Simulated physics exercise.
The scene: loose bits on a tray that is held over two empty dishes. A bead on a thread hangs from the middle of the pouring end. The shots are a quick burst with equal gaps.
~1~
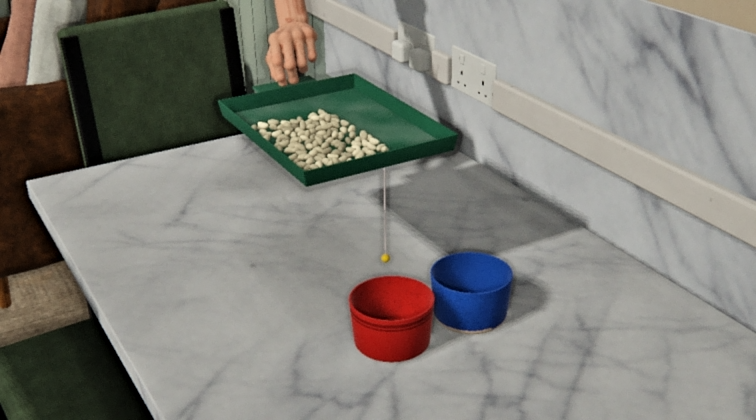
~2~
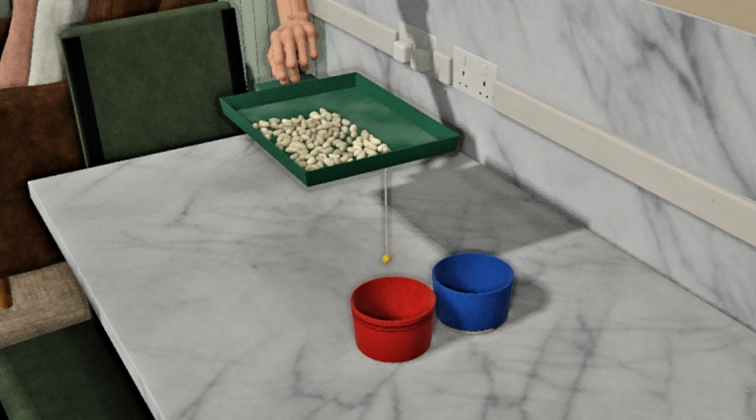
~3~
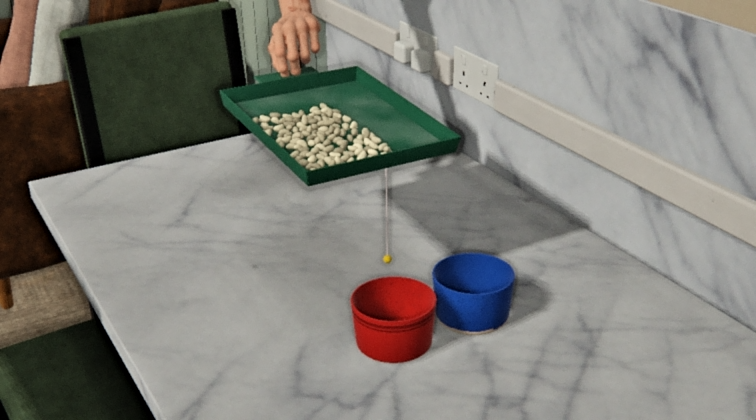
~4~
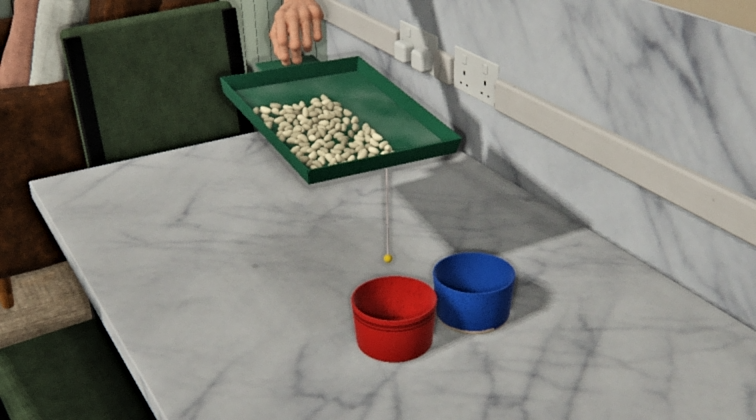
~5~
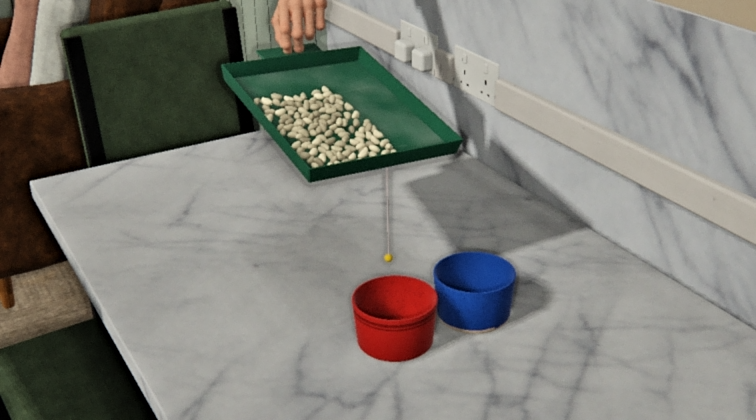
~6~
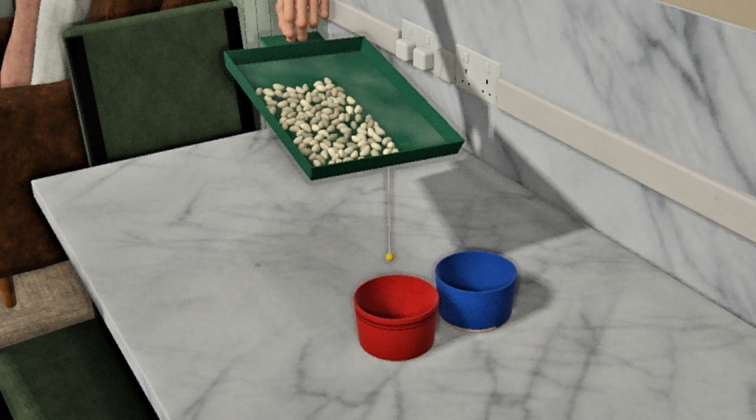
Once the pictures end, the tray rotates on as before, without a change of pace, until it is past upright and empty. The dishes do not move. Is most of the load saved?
The two hold more than half of the load.
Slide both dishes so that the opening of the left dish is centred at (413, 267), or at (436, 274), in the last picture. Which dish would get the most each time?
The first try: The left dish. The second: The dish on the left.
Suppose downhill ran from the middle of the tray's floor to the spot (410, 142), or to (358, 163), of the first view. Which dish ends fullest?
One: Right. Two: The left one.
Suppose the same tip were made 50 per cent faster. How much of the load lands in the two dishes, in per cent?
Near 80 %.
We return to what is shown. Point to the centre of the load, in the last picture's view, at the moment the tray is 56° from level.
Roughly at (376, 131).
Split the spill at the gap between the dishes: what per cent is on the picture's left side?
Roughly 60 in a hundred.
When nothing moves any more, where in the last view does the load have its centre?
Around (451, 317).
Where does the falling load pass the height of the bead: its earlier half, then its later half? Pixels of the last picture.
The first part at (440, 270); the rest at (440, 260).
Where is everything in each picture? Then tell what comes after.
In the first picture, corners of the pouring end (306, 170) and (454, 134), level; middle of the load (317, 143), white beans; left dish (413, 336); right dish (494, 308); bead on its thread (386, 258).
In the second picture, corners of the pouring end (307, 170) and (455, 135), level; middle of the load (318, 143).
In the third picture, corners of the pouring end (308, 170) and (456, 136), tipped barely, lowest at the right corner; middle of the load (318, 140).
In the fourth picture, corners of the pouring end (310, 168) and (458, 137), tipped a little, lowest at the right corner; middle of the load (319, 135).
In the fifth picture, corners of the pouring end (311, 167) and (459, 138), tipped a little, lowest at the right corner; middle of the load (320, 129).
In the sixth picture, corners of the pouring end (313, 165) and (461, 139), tipped clearly, lowest at the right corner; middle of the load (322, 124); left dish (418, 335); right dish (499, 307).
Just after the last frame, tray tipped steeply; every one on the tray.
A moment on, tray tipped right over; almost all on the tray; just a few in the right dish.
Further on, tray tipped past a quarter turn; roughly a third in the left dish; roughly a third in the right dish; roughly a quarter outside both.
When it is over, tray tipped past a quarter turn; roughly a third in the left dish; roughly a third in the right dish; roughly a quarter outside both.
